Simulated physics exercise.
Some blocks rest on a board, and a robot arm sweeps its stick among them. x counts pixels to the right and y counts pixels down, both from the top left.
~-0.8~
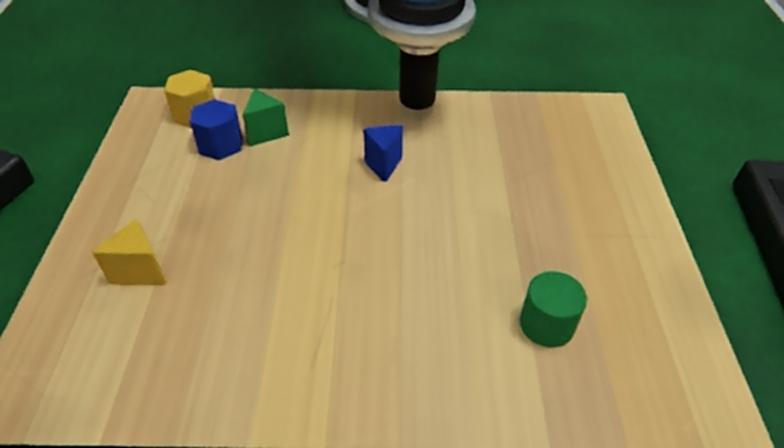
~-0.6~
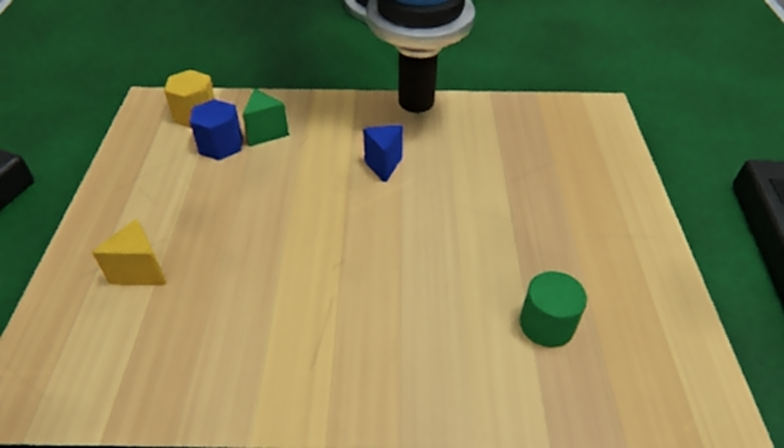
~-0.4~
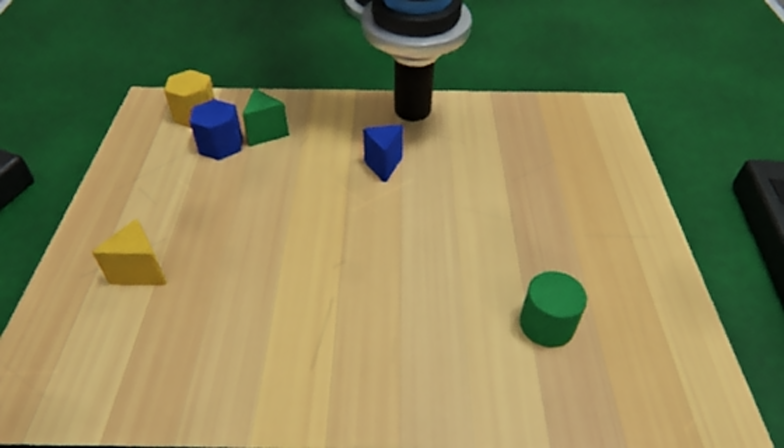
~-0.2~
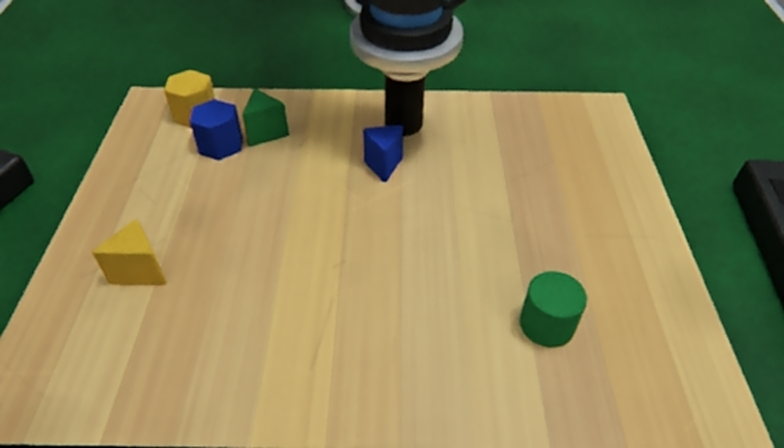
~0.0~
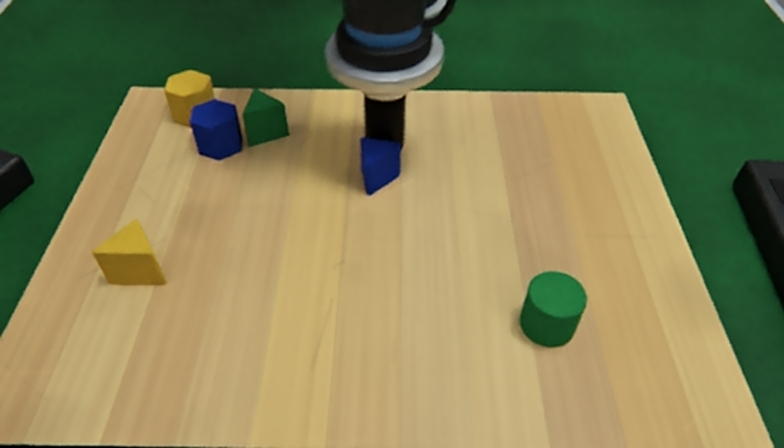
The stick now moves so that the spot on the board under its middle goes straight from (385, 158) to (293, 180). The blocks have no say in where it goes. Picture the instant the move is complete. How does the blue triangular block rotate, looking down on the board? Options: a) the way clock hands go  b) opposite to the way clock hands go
I'll go with b - opposite to the way clock hands go.
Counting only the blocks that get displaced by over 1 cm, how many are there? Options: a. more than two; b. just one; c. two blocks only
Letter b.
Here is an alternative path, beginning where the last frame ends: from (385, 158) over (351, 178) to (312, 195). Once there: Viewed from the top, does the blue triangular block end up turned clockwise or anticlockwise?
Viewed from above: Anti-clockwise.
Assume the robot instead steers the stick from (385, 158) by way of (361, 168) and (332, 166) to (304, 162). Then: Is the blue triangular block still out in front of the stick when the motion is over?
No, it doesn't check out.
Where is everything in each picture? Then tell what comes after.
In the first picture, lower end of the stick (417, 100), tops of blocks, green triangular block (260, 101), blue triangular block (384, 134).
In the second picture, stick (416, 103), blocks as before.
In the third picture, stick (413, 112), blocks as before.
In the fourth picture, stick (404, 126), blocks as before.
In the fifth picture, stick (385, 145), green triangular block (260, 101), blue triangular block (377, 147).
On the path given first. Halfway along, stick (338, 157); blue triangular block (367, 155), turned 35° anticlockwise.
At the end, stick (291, 167); green triangular block not moved; blue triangular block (367, 155), turned 35° anticlockwise.
